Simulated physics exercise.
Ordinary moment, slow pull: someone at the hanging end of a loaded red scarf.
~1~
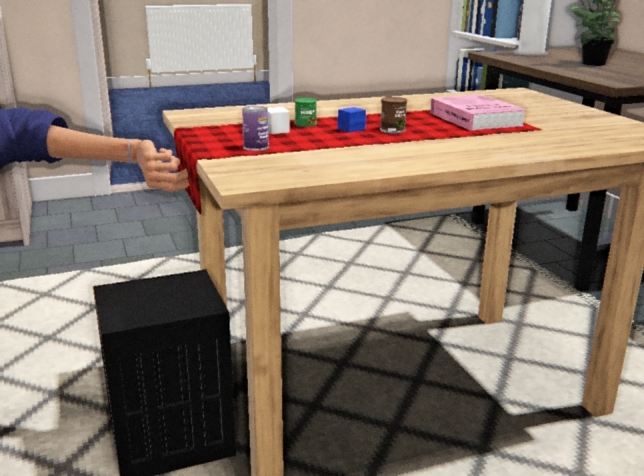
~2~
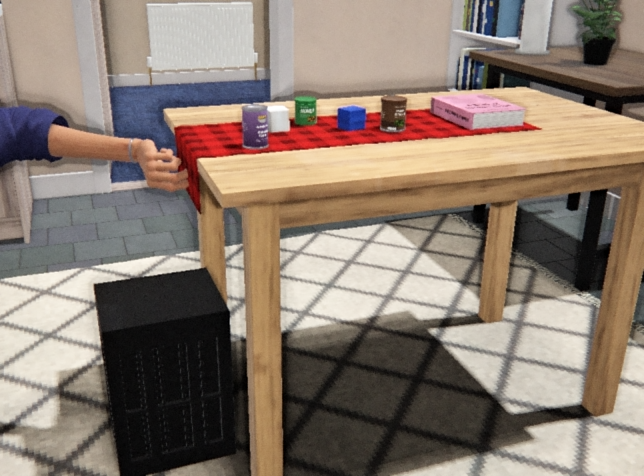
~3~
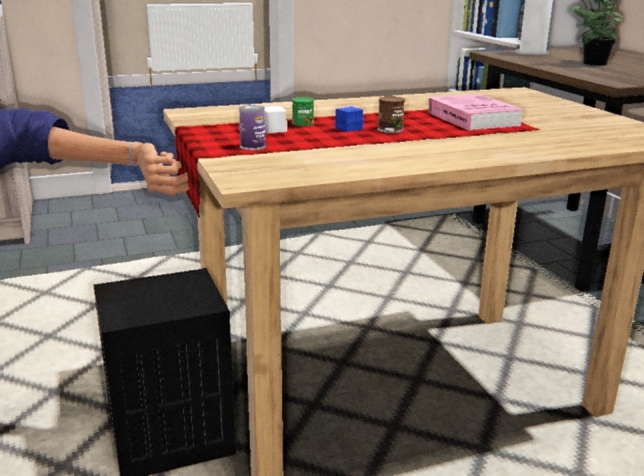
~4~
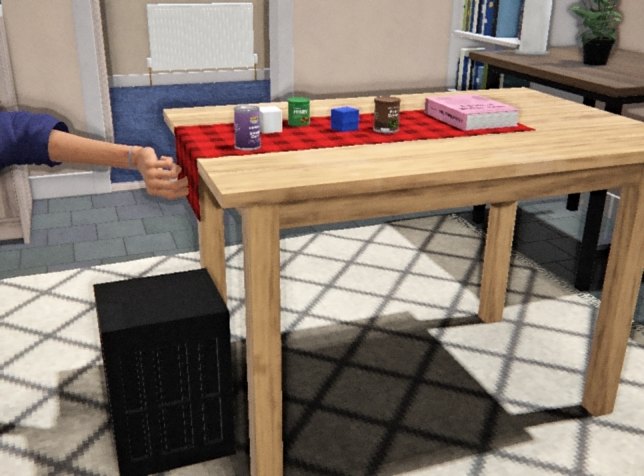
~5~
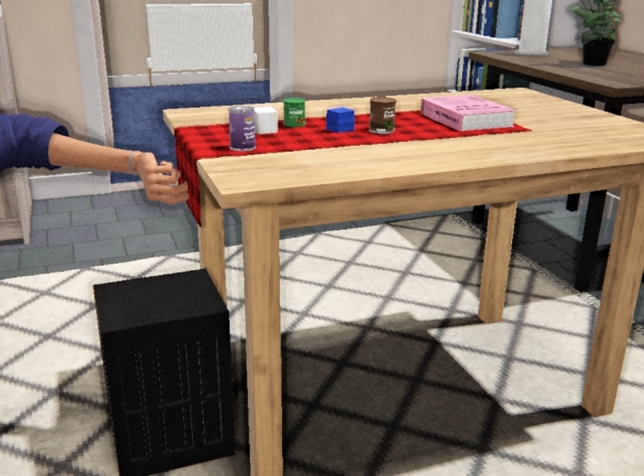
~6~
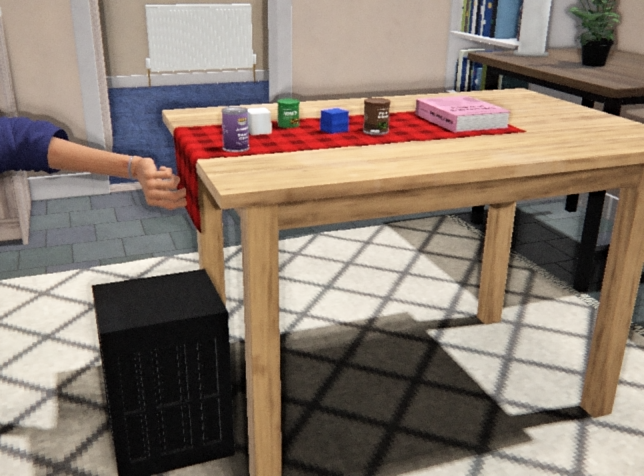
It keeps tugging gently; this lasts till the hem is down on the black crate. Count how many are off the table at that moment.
Off the table: Two.
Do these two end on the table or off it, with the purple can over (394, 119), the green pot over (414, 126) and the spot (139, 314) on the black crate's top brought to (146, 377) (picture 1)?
Observed: Purple can remains seated; green pot remains seated.
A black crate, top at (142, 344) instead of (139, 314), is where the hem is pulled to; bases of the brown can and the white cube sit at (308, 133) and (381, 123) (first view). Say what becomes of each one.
First the brown can: It ends off the top. Then the white cube: It is still up there.
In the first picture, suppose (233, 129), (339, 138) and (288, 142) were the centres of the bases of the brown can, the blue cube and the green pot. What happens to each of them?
The brown can ends up off the top, the blue cube ends up on top still, the green pot ends up off the top.
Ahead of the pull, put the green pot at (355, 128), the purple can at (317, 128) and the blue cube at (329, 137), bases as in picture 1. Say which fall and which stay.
As for the green pot, it holds its spot; the purple can, it holds its spot; the blue cube, it holds its spot.
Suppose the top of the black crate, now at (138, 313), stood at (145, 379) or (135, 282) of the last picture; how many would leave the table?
Numbers: 4; 1.
Soon after, hem near (190, 274); purple can gone.
After that, hem on the crate; purple can and white cube gone.
In the end, hem on the crate; purple can and white cube gone. The answer is two.
